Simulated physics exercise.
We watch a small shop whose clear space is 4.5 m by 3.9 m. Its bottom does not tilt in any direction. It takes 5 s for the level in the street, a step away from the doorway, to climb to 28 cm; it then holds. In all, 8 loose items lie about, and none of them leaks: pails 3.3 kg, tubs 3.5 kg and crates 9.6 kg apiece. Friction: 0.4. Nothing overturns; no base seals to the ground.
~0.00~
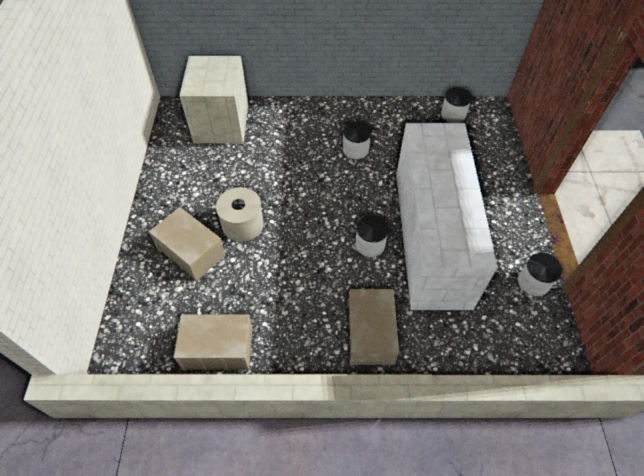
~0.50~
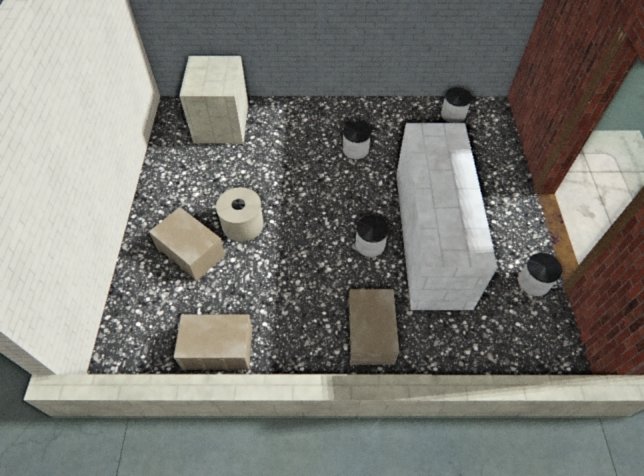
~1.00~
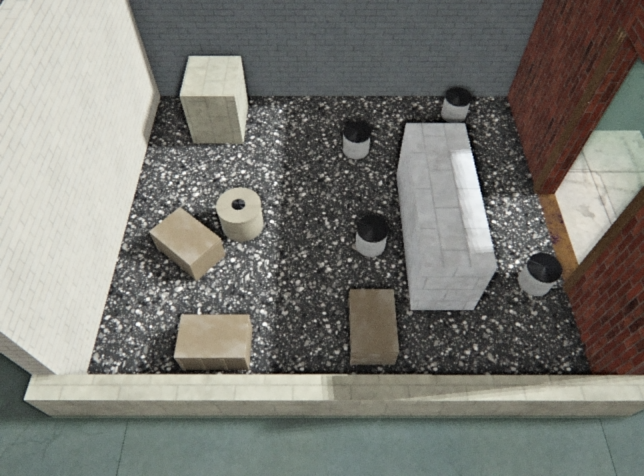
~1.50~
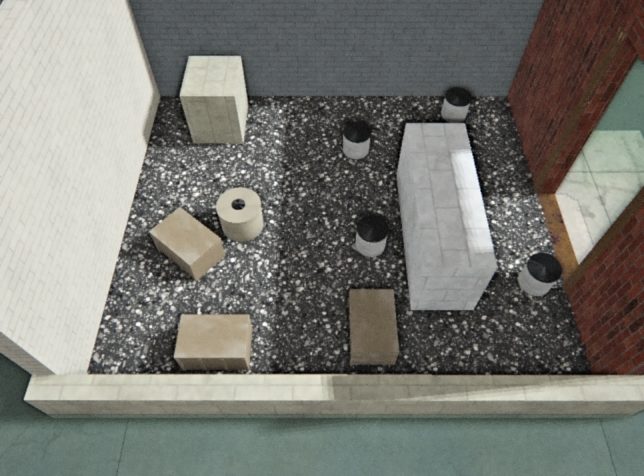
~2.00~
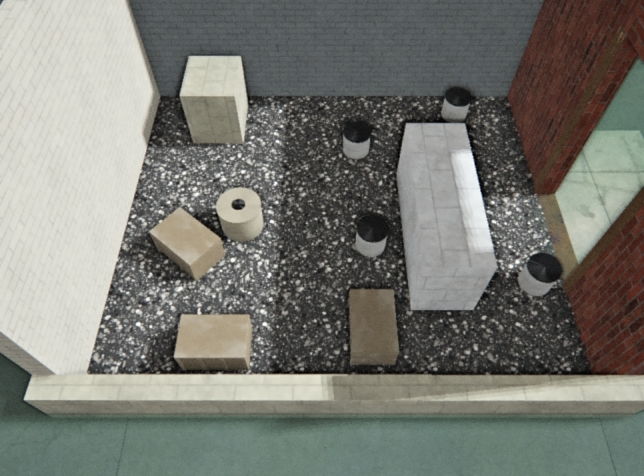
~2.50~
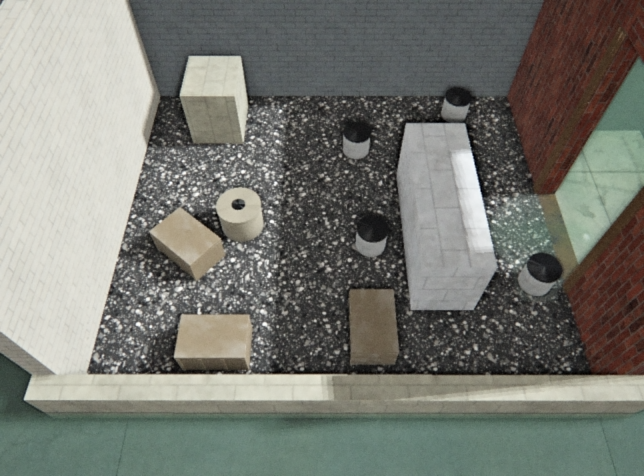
The clip opens on a high view of a small shop with a speckled floor, pale boxes, dark-topped containers and a long counter, beside grey, dry paving. Greenish water covers the paving outside and deepens in colour, then spreads through the right-hand doorway onto the floor, while every object stays still.
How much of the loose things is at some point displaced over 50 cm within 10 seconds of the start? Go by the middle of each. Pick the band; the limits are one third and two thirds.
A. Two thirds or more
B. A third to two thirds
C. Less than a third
Answer: B.
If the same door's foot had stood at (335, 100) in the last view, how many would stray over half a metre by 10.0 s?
That would give 6.
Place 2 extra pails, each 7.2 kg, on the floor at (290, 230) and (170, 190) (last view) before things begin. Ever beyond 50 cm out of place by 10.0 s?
Taking them in order, the first is within that distance and the second is within that distance.
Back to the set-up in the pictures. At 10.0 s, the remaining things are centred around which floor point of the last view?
It sits at about (297, 254).
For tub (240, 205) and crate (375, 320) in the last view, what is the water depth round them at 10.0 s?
Some 8 cm at the first, some 5 cm at the second.
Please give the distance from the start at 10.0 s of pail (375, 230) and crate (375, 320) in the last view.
In that order: 0 cm, 140 cm.
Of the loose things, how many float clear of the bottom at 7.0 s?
At that point I count 2.
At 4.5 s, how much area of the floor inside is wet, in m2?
Around 4.0 m2 of it.
After 3.5 s 0 of 8 are over 50 cm from their spots; 0 afloat.
After 4.5 s 0 of 8 are over 50 cm from their spots; 0 afloat.
After 7.0 s 2 of 8 are over 50 cm from their spots; 2 afloat.
After 10.0 s 4 of 8 are over 50 cm from their spots, and 4 have been at some point; 7 afloat.
